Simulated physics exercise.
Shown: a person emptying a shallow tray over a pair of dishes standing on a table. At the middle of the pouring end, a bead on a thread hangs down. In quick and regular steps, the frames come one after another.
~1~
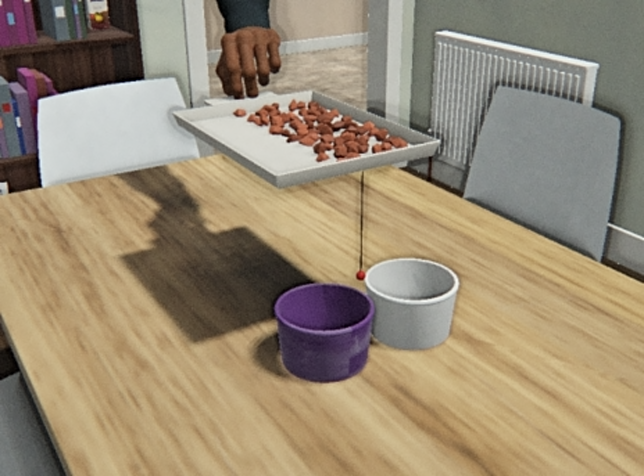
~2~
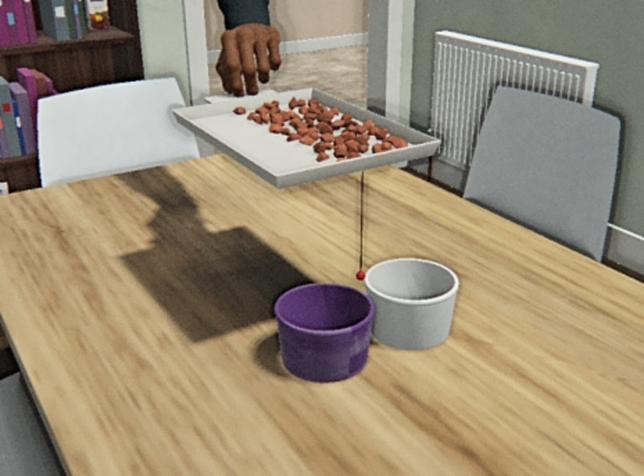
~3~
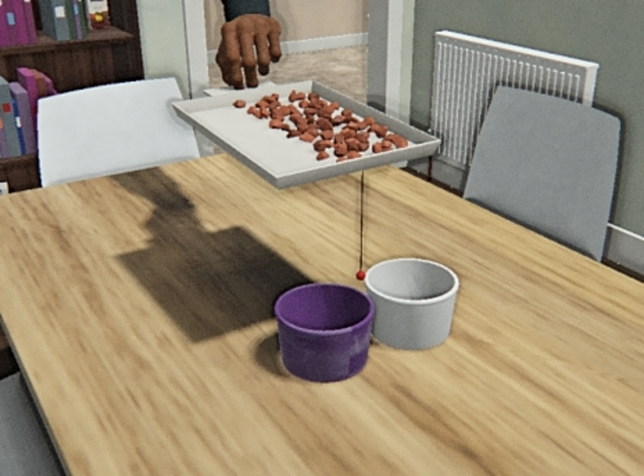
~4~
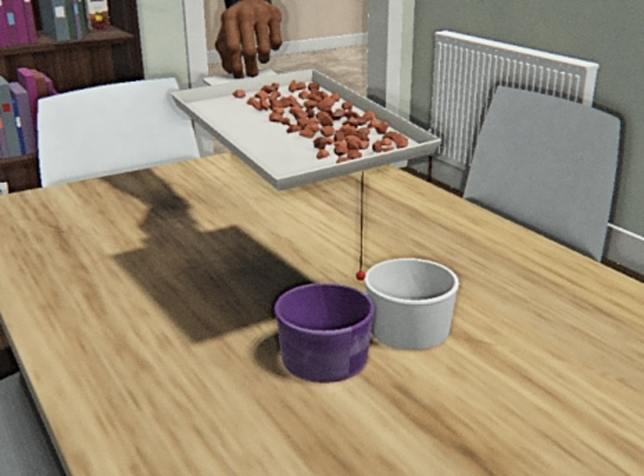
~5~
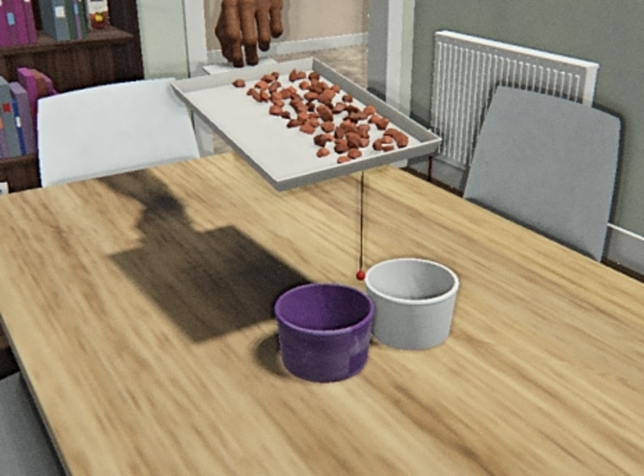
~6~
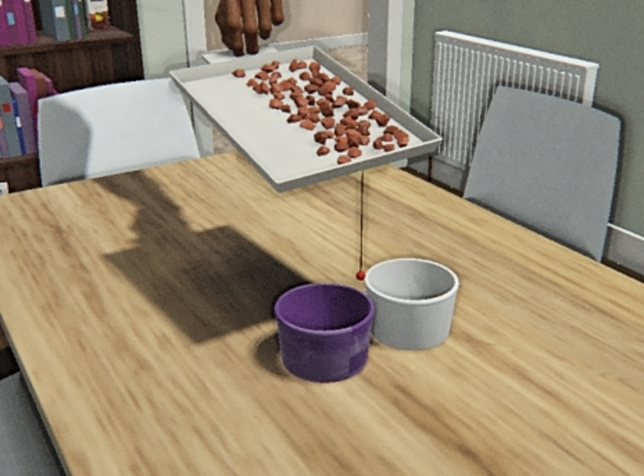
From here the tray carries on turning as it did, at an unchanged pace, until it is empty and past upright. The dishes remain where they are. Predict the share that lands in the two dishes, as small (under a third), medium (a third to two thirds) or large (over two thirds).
Medium.
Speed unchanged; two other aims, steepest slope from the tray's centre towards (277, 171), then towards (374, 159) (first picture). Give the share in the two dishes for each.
About 50 % and about 60 %.
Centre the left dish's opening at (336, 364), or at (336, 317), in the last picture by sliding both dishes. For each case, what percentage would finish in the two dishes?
Close to 10 in a hundred, then close to 80 in a hundred.
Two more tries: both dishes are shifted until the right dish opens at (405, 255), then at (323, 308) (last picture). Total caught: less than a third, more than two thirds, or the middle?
The two tries give, in order: Under a third; between a third and two thirds.
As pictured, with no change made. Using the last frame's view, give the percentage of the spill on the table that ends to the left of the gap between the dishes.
40 %, roughly.
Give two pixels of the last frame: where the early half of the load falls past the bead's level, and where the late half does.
Around (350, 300) at first; around (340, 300) after that.
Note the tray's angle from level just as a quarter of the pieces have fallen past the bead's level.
Around 80°, give or take.
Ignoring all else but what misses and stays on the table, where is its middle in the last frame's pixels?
Close to pixel (408, 396) in the last view.
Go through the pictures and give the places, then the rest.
Corners of the pouring end near (279, 173) and (434, 140), level; middle of the load near (325, 129), bits of crushed brick; left dish near (350, 350); right dish near (438, 319); bead on its thread near (361, 276), in the first picture.
Corners of the pouring end near (279, 173) and (434, 140), level; middle of the load near (325, 128), in the second picture.
Corners of the pouring end near (279, 174) and (434, 140), tipped barely, lowest at the left corner; middle of the load near (325, 124), in the third picture.
Corners of the pouring end near (279, 176) and (435, 139), tipped a little, lowest at the left corner; middle of the load near (326, 119), in the fourth picture.
Corners of the pouring end near (279, 177) and (435, 138), tipped a little, lowest at the left corner; middle of the load near (326, 113), in the fifth picture.
Corners of the pouring end near (280, 179) and (436, 138), tipped a little, lowest at the left corner; middle of the load near (326, 107); left dish near (350, 350); right dish near (438, 319), in the sixth picture.
Shortly afterwards, tray tipped steeply; all but a few on the tray; a little in the air.
Next, tray tipped right over; a little on the tray; near a quarter in the left dish; only a few in the right dish; near a third outside both; near a quarter in the air.
Some moments later, tray tipped past a quarter turn; near half in the left dish; only a few in the right dish; near half outside both.
In the end, tray tipped past a quarter turn; near half in the left dish; only a few in the right dish; near half outside both.
